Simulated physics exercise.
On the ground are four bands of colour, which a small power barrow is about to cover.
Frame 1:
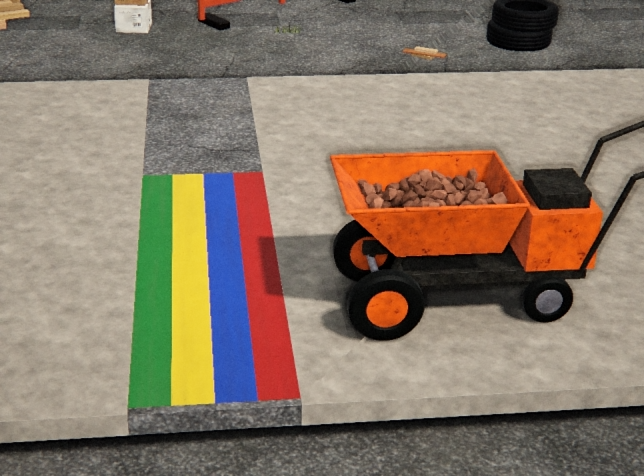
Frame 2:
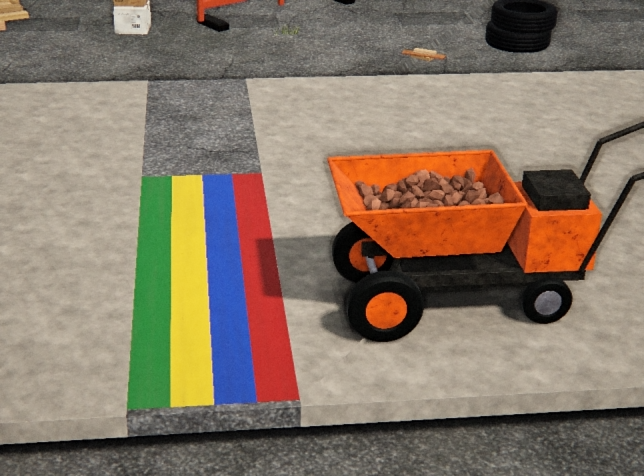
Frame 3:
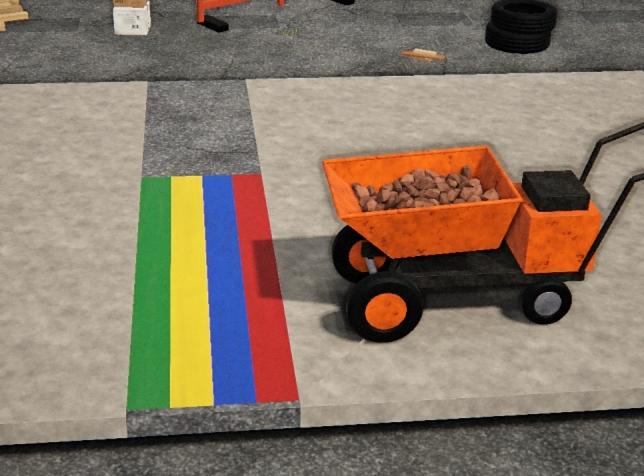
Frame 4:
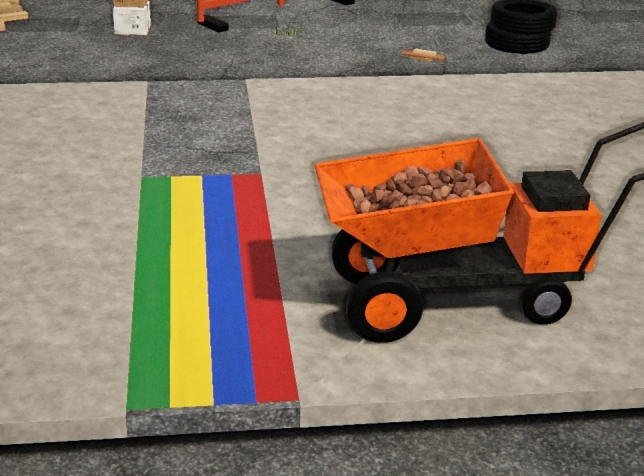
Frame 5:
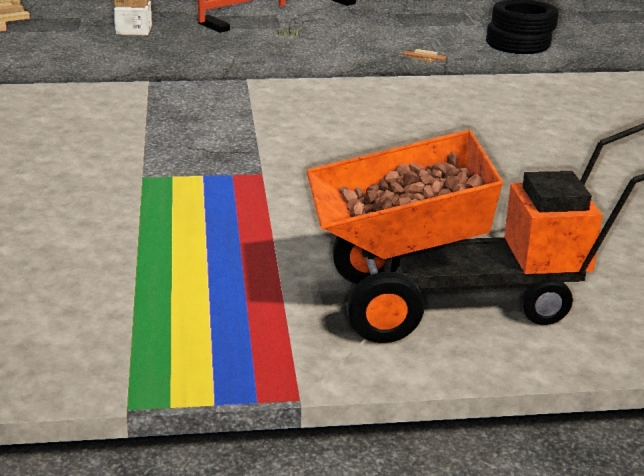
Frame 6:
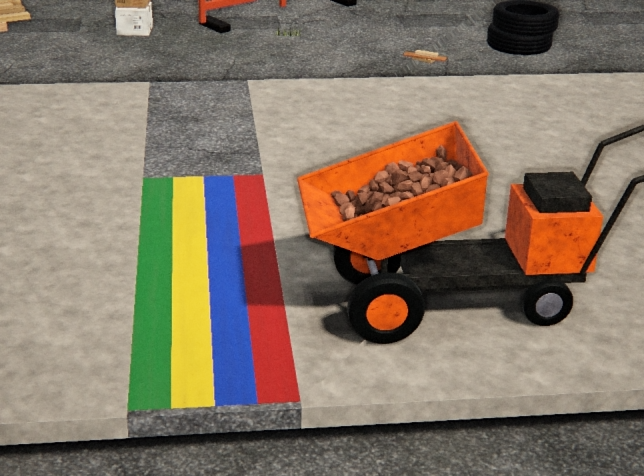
An orange power barrow loaded with lumps of rubble stood to the right of green, yellow, blue and red strips, and its skip gradually tilted forward to the left, the rubble still inside.
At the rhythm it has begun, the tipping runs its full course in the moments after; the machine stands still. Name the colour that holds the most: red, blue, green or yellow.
That would be blue.
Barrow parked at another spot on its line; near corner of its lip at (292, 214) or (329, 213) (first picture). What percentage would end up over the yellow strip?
You'd get around 20 in a hundred, then 20 in a hundred.
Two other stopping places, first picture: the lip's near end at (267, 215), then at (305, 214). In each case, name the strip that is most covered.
Case one gives the green strip, case two gives the yellow one.
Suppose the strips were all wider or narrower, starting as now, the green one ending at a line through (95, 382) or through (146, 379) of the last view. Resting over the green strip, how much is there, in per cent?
About 0 % and 10 %.
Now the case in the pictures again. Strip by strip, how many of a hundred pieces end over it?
In per cent, red strip 5, blue strip 30, yellow strip 15 and green strip 10.
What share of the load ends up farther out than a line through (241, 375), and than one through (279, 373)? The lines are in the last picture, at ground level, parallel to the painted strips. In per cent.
Close to 50 and 70 per cent respectively.
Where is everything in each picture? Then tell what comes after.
In the first picture, lip of the skip near (349, 212), level; top of the load near (442, 192), lumps of rubble; red strip near (275, 366); blue strip near (234, 368); yellow strip near (192, 370); green strip near (151, 373).
In the second picture, lip of the skip near (346, 214), level; top of the load near (439, 192).
In the third picture, lip of the skip near (340, 217), tipped barely; top of the load near (442, 187).
In the fourth picture, lip of the skip near (332, 221), tipped a little; top of the load near (435, 183).
In the fifth picture, lip of the skip near (323, 227), tipped a little; top of the load near (436, 190).
In the sixth picture, lip of the skip near (312, 236), tipped clearly; top of the load near (440, 180); red strip near (275, 369); blue strip near (234, 371); yellow strip near (192, 373); green strip near (150, 375).
Shortly afterwards, skip tipped steeply; the whole lot in the skip.
Next, skip tipped right over; near two thirds in the skip; a little over the red strip; near a quarter over the blue strip; only a few over the yellow strip.
Some moments later, skip tipped right over; near a quarter in the skip; a little over the red strip; near a third over the blue strip; near a quarter over the yellow strip; a little over the green strip; only a few off the paint.
In the end, skip tipped right over; near a quarter in the skip; a little over the red strip; near a third over the blue strip; near a quarter over the yellow strip; a little over the green strip; only a few off the paint.
